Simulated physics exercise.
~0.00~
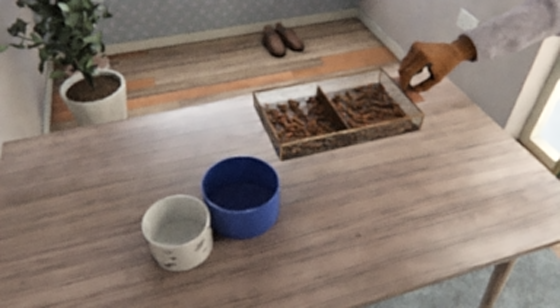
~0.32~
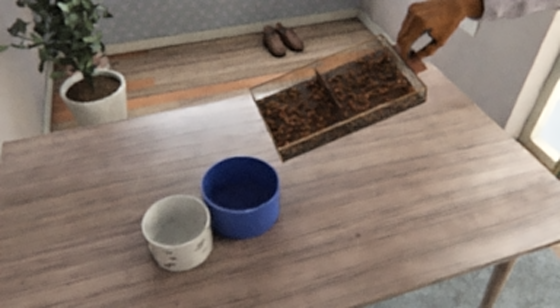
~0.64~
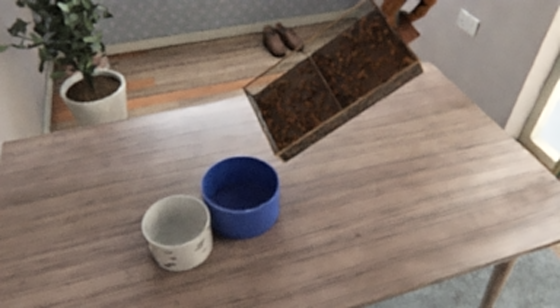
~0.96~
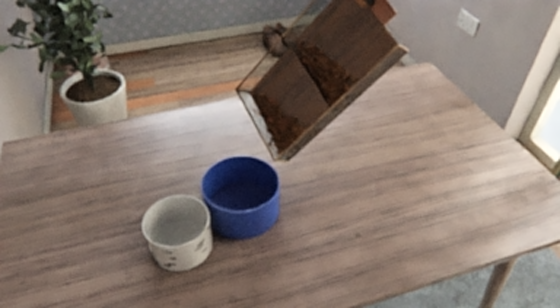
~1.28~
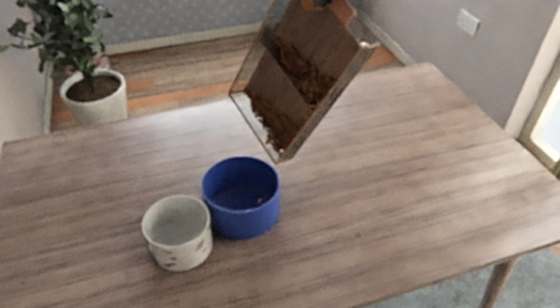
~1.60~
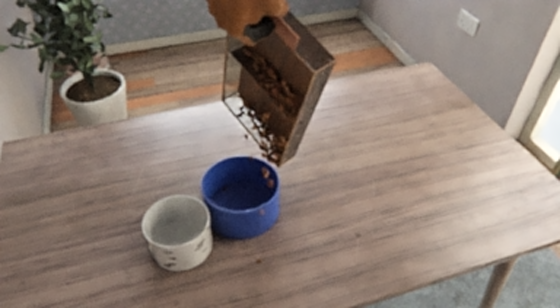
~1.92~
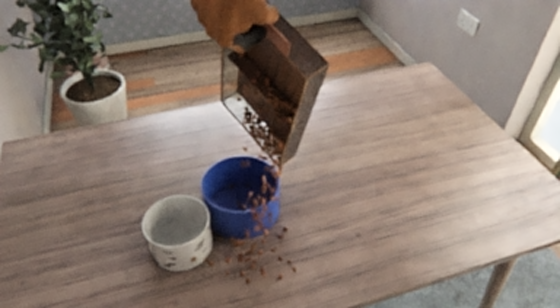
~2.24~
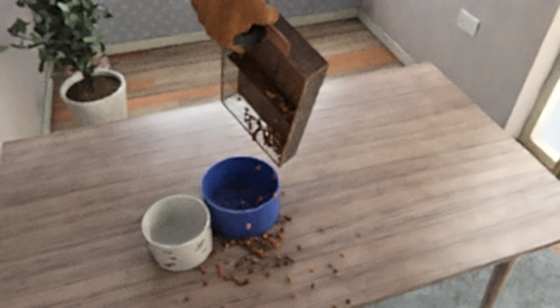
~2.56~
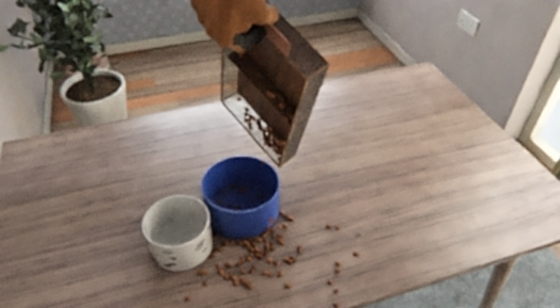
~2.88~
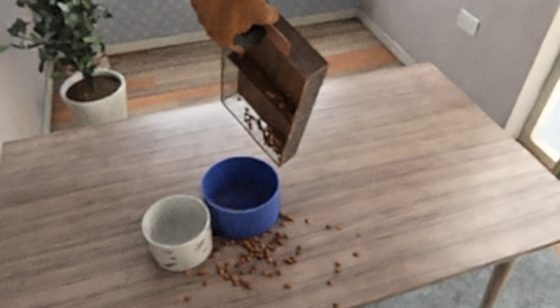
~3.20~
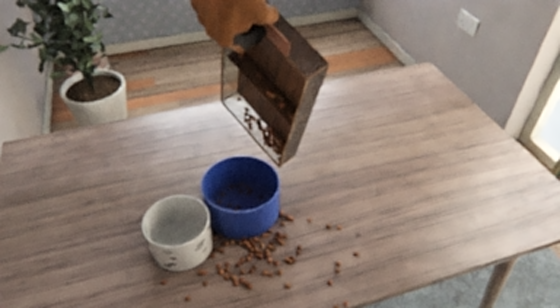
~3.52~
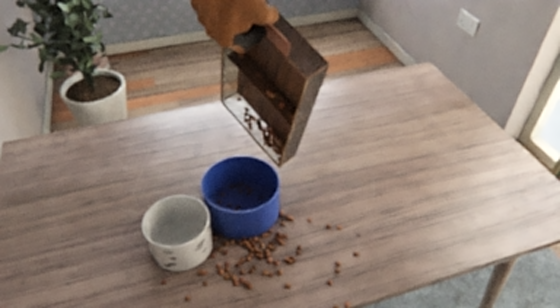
A hand lifting and tipping a divided tray of brown kibble over a blue pot, many pieces ending scattered on the table.
